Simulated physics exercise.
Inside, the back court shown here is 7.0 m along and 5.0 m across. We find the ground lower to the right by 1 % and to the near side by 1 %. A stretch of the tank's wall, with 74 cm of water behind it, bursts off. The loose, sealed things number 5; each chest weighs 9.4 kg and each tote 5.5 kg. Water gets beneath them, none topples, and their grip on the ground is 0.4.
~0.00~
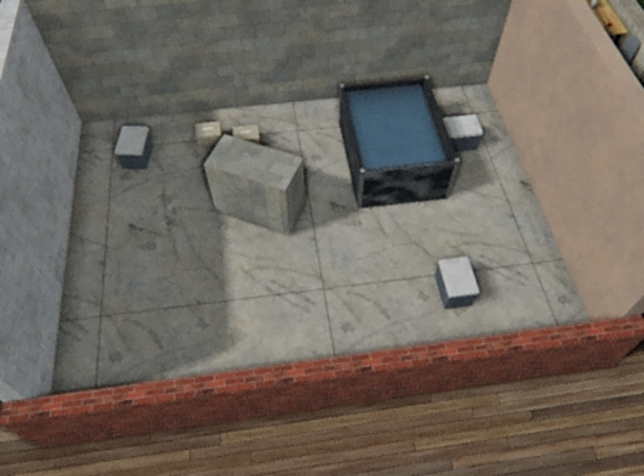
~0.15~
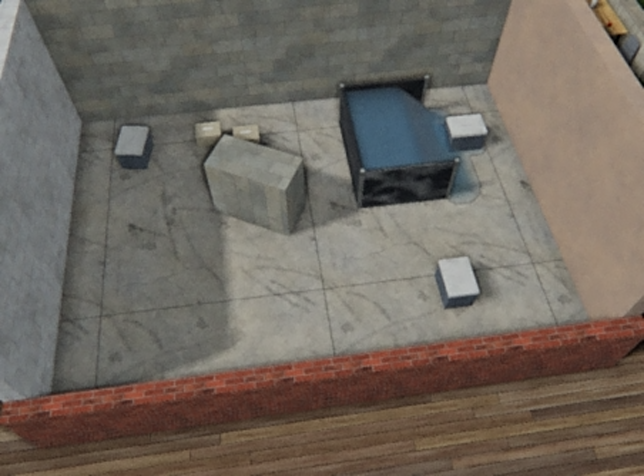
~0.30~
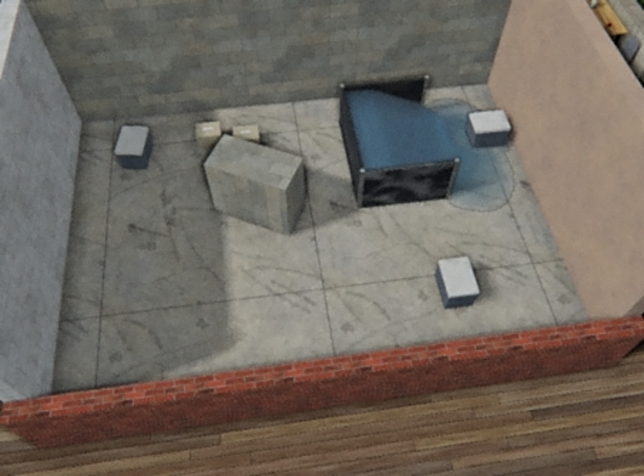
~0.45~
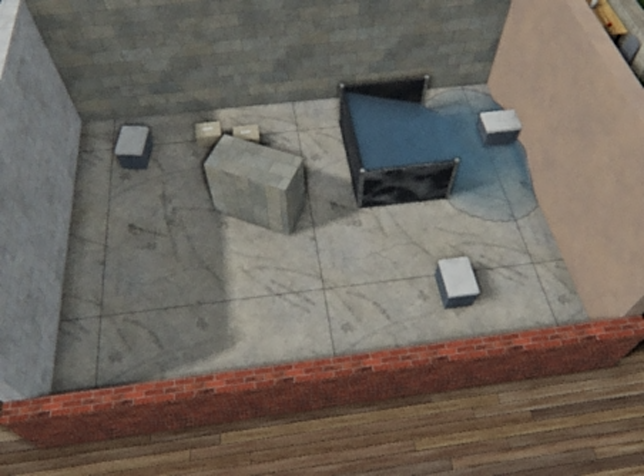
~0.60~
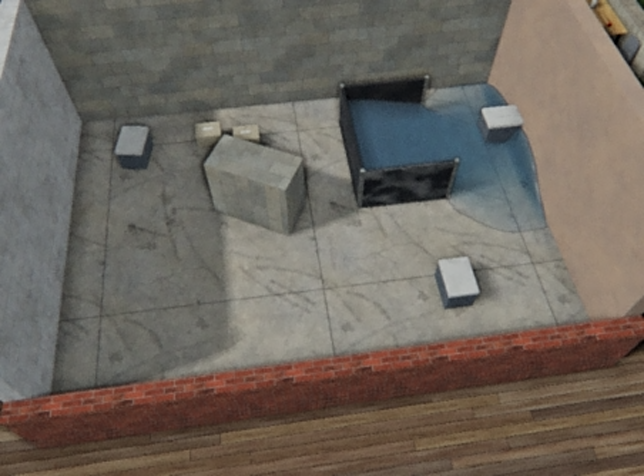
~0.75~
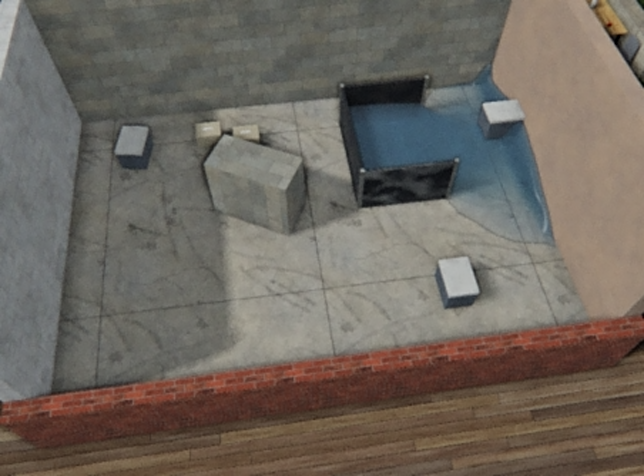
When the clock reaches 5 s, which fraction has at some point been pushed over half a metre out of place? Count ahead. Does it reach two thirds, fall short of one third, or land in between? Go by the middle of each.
It is a high share, two thirds or above that.
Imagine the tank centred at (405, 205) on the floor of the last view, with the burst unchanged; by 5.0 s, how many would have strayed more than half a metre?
Then 4 of them would.
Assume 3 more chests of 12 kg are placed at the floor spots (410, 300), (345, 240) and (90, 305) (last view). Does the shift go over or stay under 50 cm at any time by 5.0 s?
In the order asked: Farther than that, not as far, not as far.
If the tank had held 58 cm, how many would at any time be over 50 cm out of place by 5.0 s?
Under that setup the answer is 3.
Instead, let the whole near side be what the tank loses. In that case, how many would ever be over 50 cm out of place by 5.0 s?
The count would be 2.
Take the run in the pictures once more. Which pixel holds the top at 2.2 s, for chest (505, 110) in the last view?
Around (481, 86).
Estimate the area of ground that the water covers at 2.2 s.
I'd put it close to 12.0 m2.
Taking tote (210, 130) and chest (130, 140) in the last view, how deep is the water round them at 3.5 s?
First about 4 cm, second about 4 cm.
After 1.1 s 1 of 5 are over 50 cm from their spots; 1 afloat.
After 2.2 s 1 of 5 are over 50 cm from their spots; 1 afloat.
After 3.5 s 3 of 5 are over 50 cm from their spots; 1 afloat.
After 5.0 s 4 of 5 are over 50 cm from their spots, and 5 have been at some point; 1 afloat.
